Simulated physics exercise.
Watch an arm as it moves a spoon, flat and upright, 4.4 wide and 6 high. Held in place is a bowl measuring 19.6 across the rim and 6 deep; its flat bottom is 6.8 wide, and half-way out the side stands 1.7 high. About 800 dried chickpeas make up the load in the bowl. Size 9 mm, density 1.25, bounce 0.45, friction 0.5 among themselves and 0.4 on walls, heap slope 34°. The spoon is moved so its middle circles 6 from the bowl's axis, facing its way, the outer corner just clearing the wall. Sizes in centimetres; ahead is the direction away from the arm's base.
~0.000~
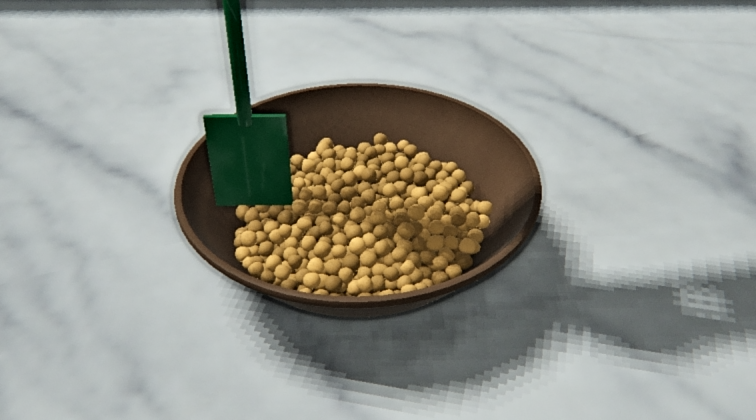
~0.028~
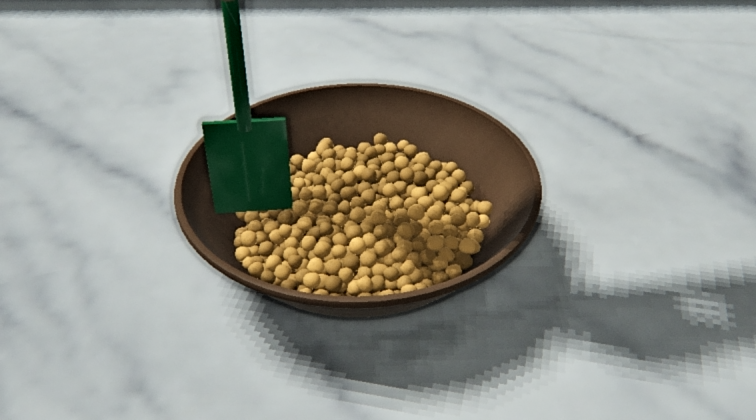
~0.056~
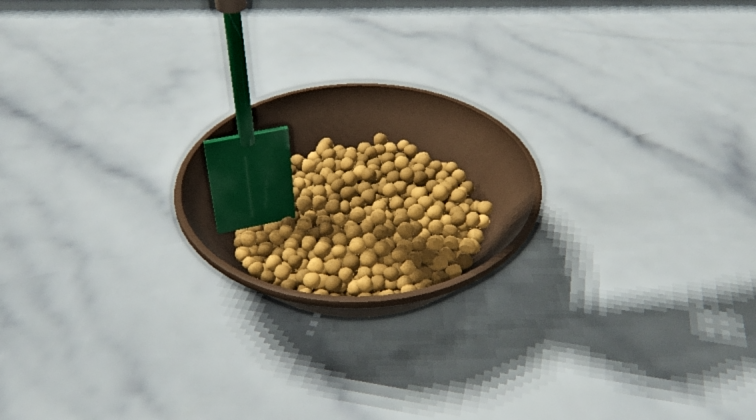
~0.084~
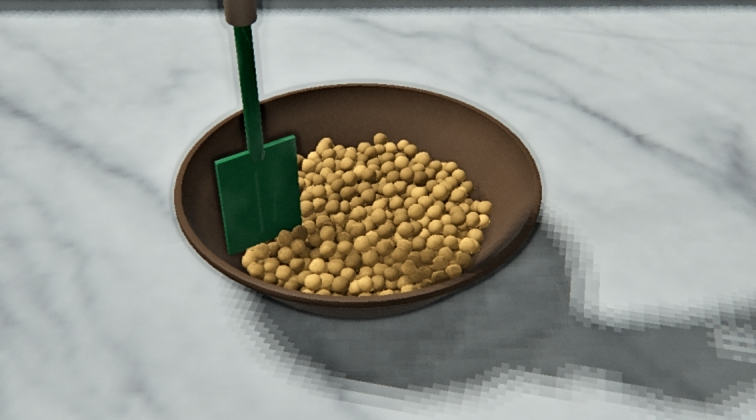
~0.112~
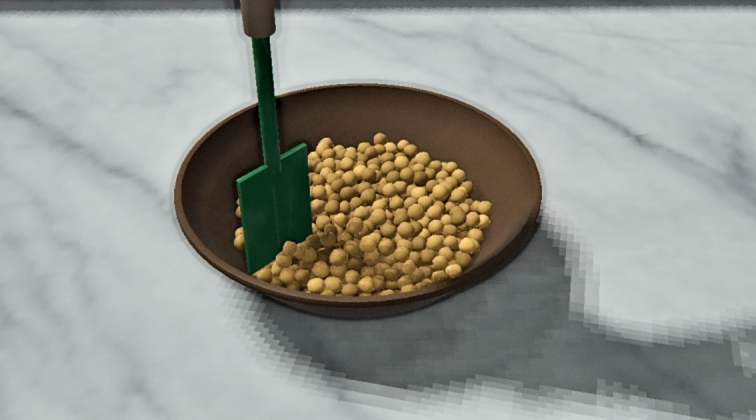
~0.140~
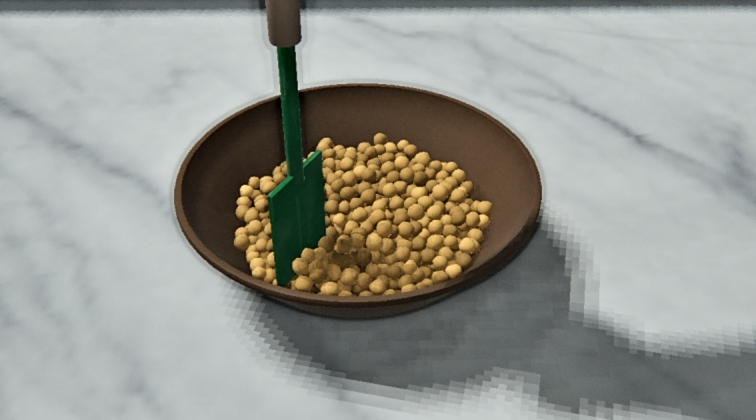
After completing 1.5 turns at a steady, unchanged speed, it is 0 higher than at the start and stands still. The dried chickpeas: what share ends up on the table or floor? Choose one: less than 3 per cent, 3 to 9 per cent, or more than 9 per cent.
The share is 3 to 9 per cent.
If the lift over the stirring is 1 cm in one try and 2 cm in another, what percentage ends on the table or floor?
I'd say some 0 per cent, and some 0 per cent.
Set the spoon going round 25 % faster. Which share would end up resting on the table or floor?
10 per cent.
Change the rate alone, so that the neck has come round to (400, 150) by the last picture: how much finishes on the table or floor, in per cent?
Roughly 15 percent of it.
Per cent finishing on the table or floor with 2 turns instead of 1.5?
10 %.
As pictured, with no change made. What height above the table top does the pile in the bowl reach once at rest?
6.0 cm or so.
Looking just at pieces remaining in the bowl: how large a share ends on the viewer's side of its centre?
50 %.
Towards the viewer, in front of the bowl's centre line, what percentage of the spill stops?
Near 40 in a hundred.
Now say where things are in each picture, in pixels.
In the first frame, the spoon neck at (242, 91), 0° round; upper third of the load around (361, 208), from x 240 to 485, top at y 140; 795 in the bowl.
In the second frame, the spoon neck at (241, 96), 5° round; upper third of the load around (361, 208), from x 240 to 485, top at y 140.
In the third frame, the spoon neck at (243, 109), 18° round; upper third of the load around (361, 208), from x 240 to 485, top at y 140.
In the fourth frame, the spoon neck at (253, 124), 32° round; upper third of the load around (363, 208), from x 240 to 485, top at y 140.
In the fifth frame, the spoon neck at (270, 136), 46° round; upper third of the load around (362, 208), from x 240 to 485, top at y 140.
In the sixth frame, the spoon neck at (294, 146), 60° round; upper third of the load around (365, 208), from x 240 to 485, top at y 140; 795 in the bowl.
After 0.51 s, 248° round, highest piece 7 above the table; 789 in the bowl, 4 on the table or floor, 2 in flight or on the tool.
After 0.89 s, 76° round, highest piece 8 above the table; 771 in the bowl, 20 on the table or floor, 4 in flight or on the tool.
After 1.27 s, 180° round, highest piece 6 above the table; 752 in the bowl, 43 on the table or floor.
After 1.97 s, 180° round, highest piece 6 above the table; 752 in the bowl, 43 on the table or floor.
In the end, 752 in the bowl, 43 on the table or floor. That is 5 % on the table or floor.
